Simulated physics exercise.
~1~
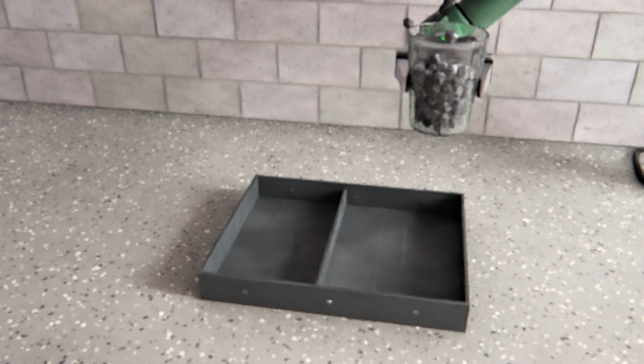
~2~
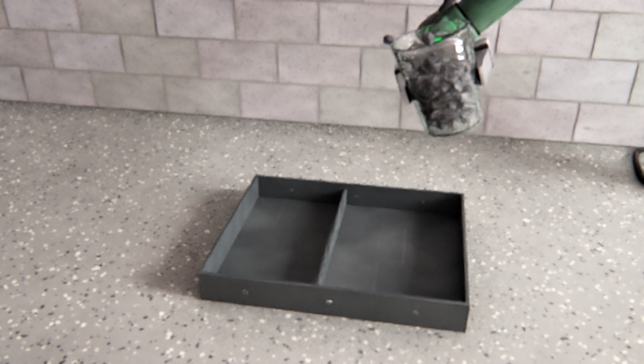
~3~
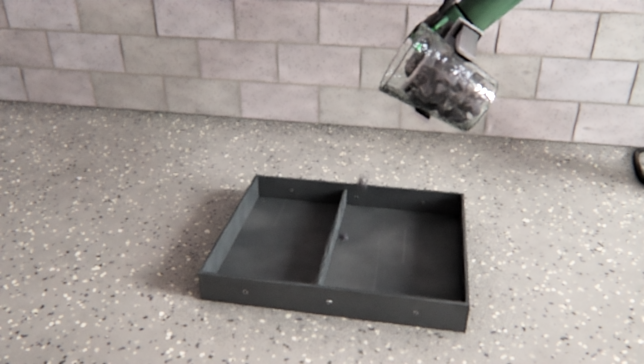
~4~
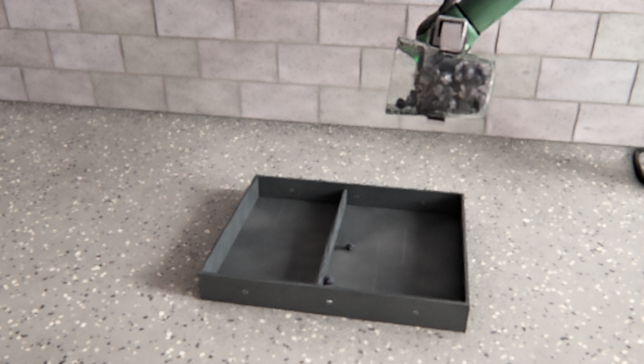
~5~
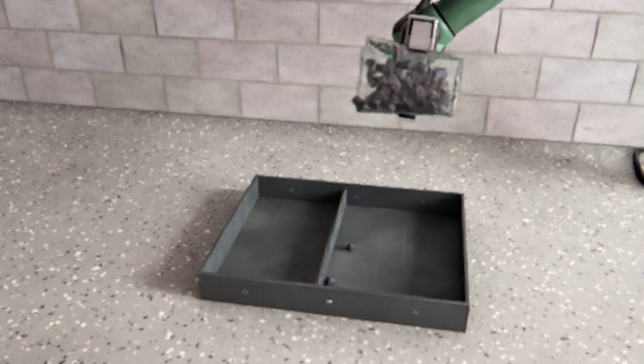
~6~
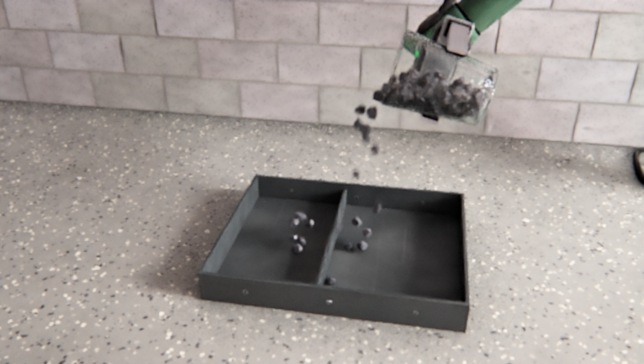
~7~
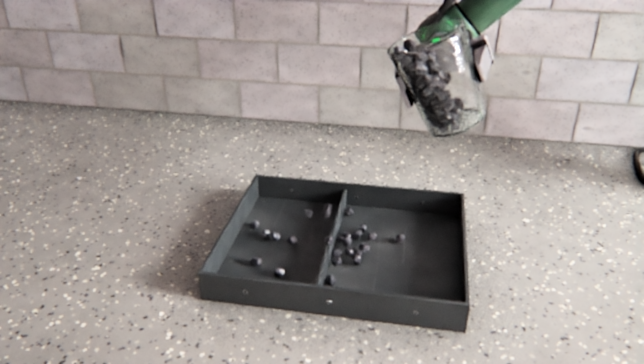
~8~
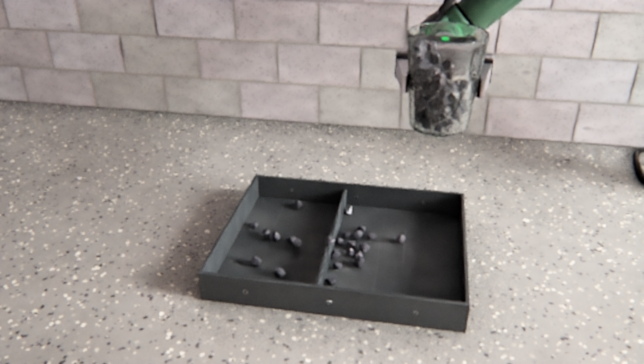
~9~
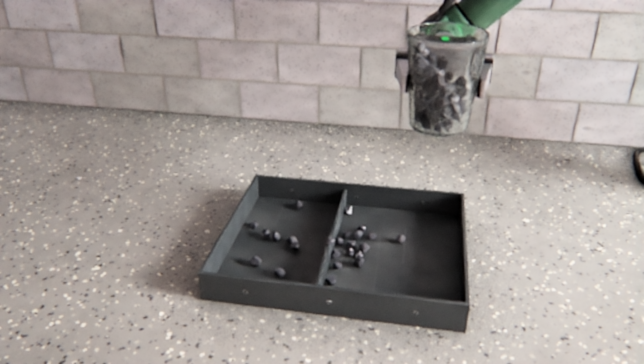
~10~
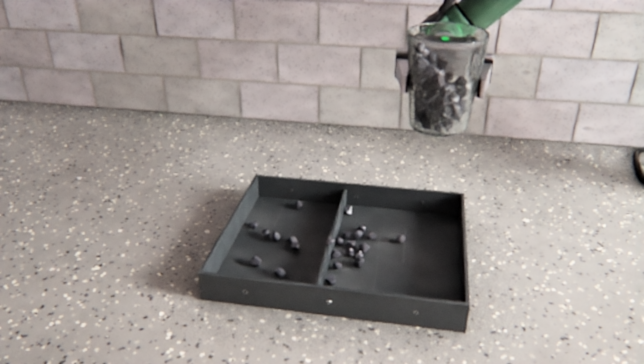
A robot arm tips a clear cup, spills some dark pebbles into both tray sections, then rights it.
